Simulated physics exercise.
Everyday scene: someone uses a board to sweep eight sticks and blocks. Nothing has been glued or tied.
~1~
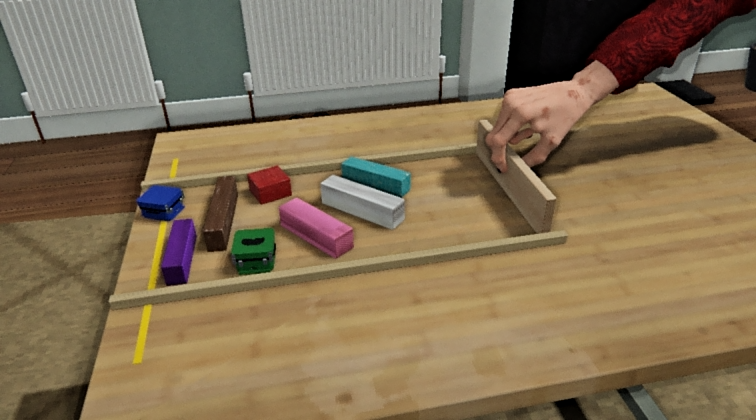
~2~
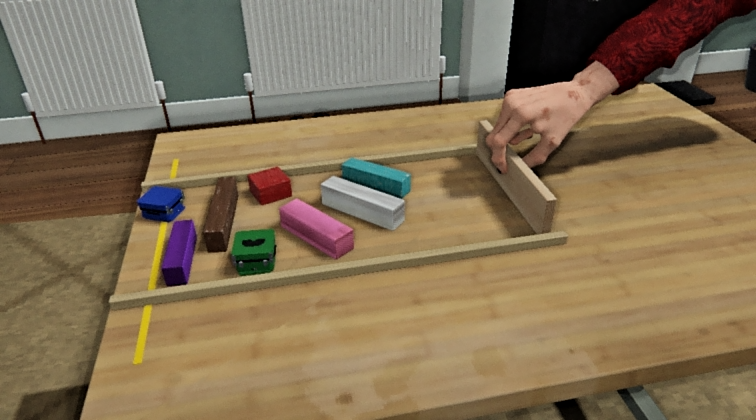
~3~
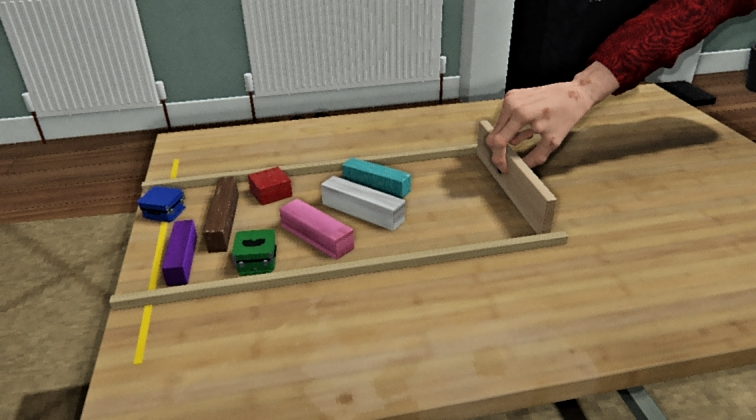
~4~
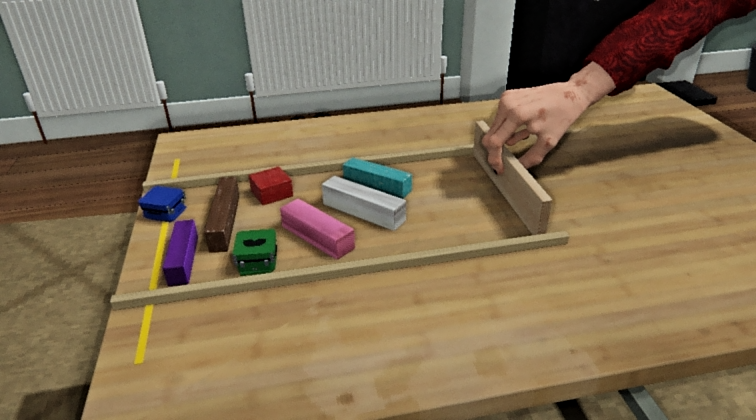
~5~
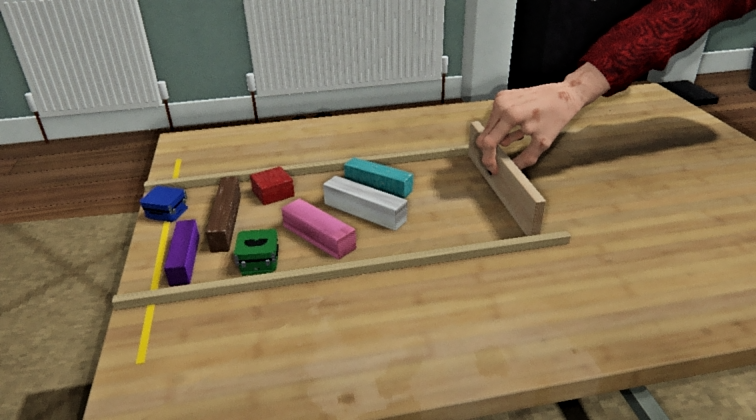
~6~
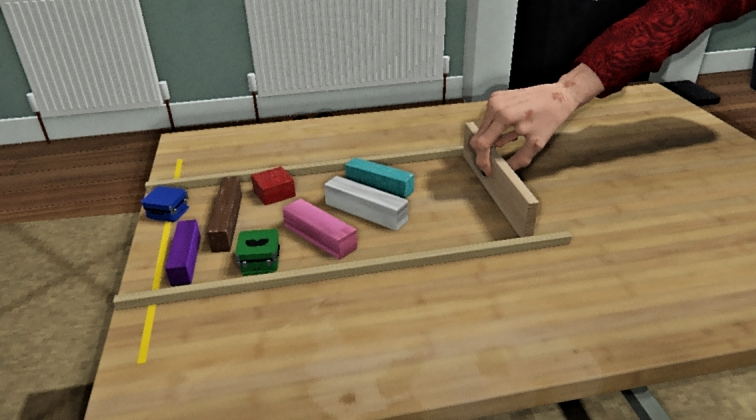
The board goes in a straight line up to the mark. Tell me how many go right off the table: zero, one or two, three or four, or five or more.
Five or more go right off.
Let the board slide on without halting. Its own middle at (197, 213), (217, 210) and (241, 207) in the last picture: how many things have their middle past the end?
First 3, then 2, finally 0.
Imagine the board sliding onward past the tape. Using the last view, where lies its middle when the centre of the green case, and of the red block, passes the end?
Around (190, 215), then around (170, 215).
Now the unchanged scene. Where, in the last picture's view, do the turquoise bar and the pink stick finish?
Positions - first (159, 201), then (121, 264).
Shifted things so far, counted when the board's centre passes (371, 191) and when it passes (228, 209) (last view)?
That makes 2 at the first spot and 8 at the second.
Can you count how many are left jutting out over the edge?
The total would be 2.
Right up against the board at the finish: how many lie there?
All in all, 3.
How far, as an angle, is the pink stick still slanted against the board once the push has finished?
Angle: Close to 30 degrees.
Soon after, none off yet; blue case at rest near (166, 205); purple stick at rest near (184, 251); brown bar at rest near (226, 212).
After that, none off yet; blue case displaced about its own width near (134, 211); purple stick displaced about its own width near (126, 259); brown bar displaced about its own width near (156, 221).
In the end, the number that fall off is five or more; gone, red block, green case, brown bar, purple stick and blue case.
